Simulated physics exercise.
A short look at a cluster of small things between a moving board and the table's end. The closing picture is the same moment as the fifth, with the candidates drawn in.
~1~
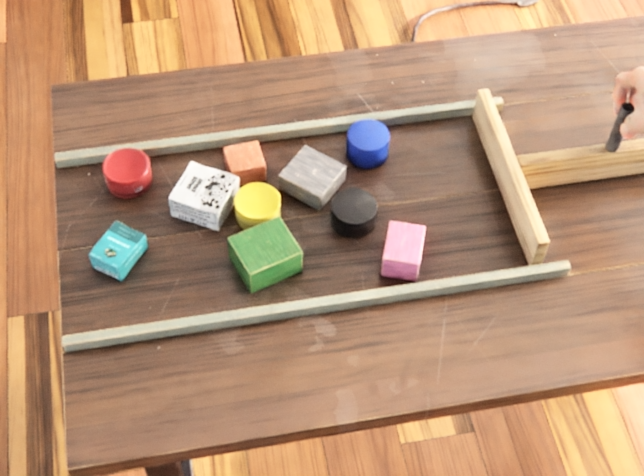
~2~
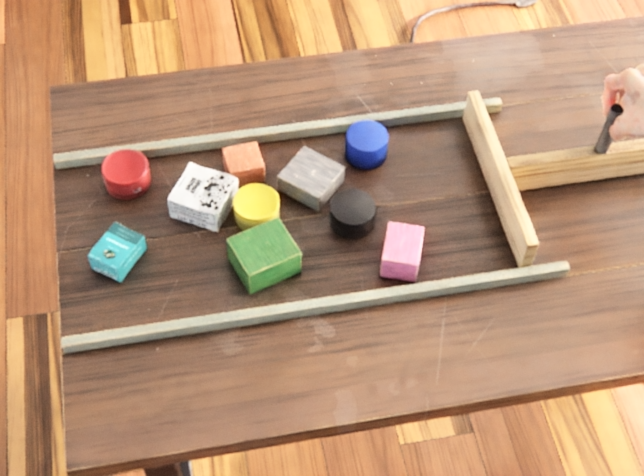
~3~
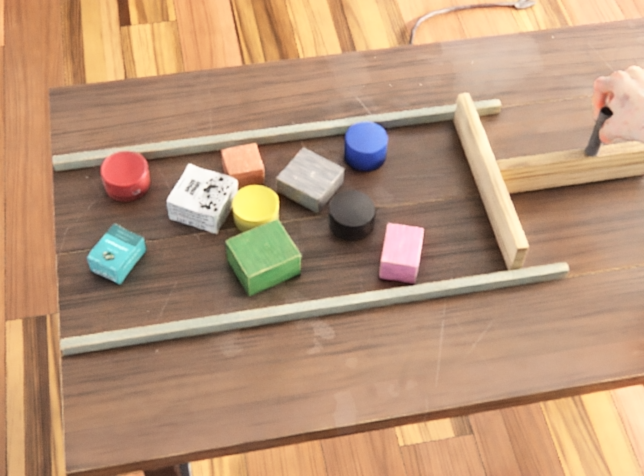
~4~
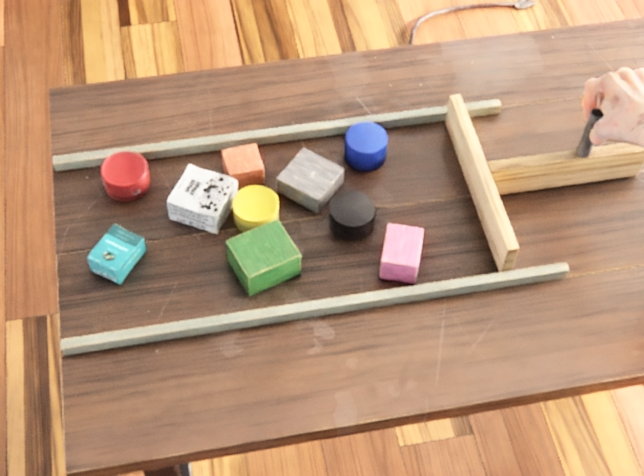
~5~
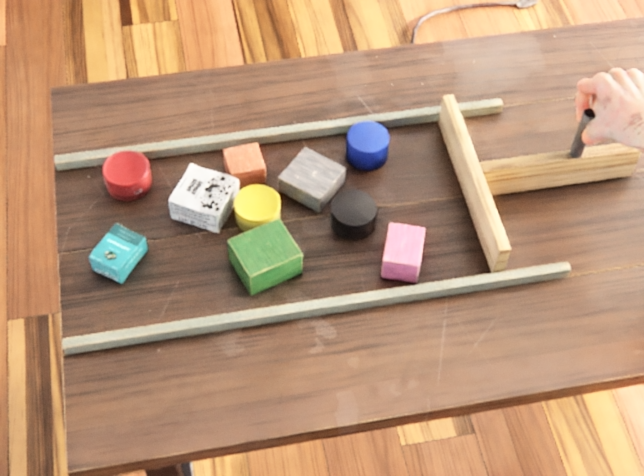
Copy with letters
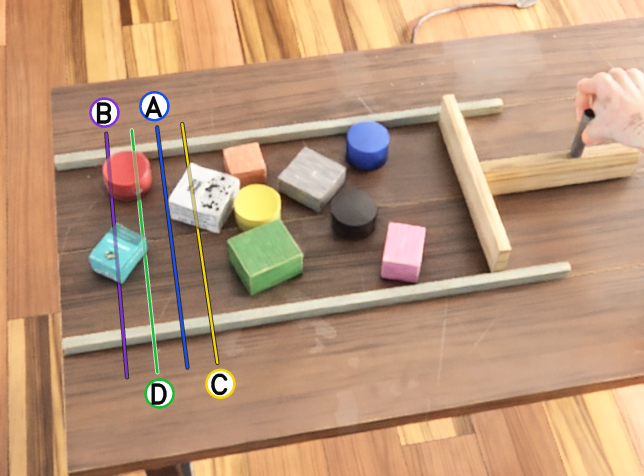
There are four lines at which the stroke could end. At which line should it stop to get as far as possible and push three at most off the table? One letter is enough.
D.
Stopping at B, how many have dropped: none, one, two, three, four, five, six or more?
By then, six or more.
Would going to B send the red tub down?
By then, yes.
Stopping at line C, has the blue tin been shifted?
Yes.
On the marked copy, A at (171, 237); B at (116, 245); C at (198, 233); D at (143, 241).
Taking D. A third of the way, board (359, 184); blue tin (317, 152); pink block (349, 262).
Two thirds of the way, board (241, 200); red tub (91, 176); white box (128, 200).
When it is over, board (144, 213); white box over the edge; turquoise packet over the edge; three fallen.
As for the rest, A is within the limit but short; B drops six; C is within the limit but short.
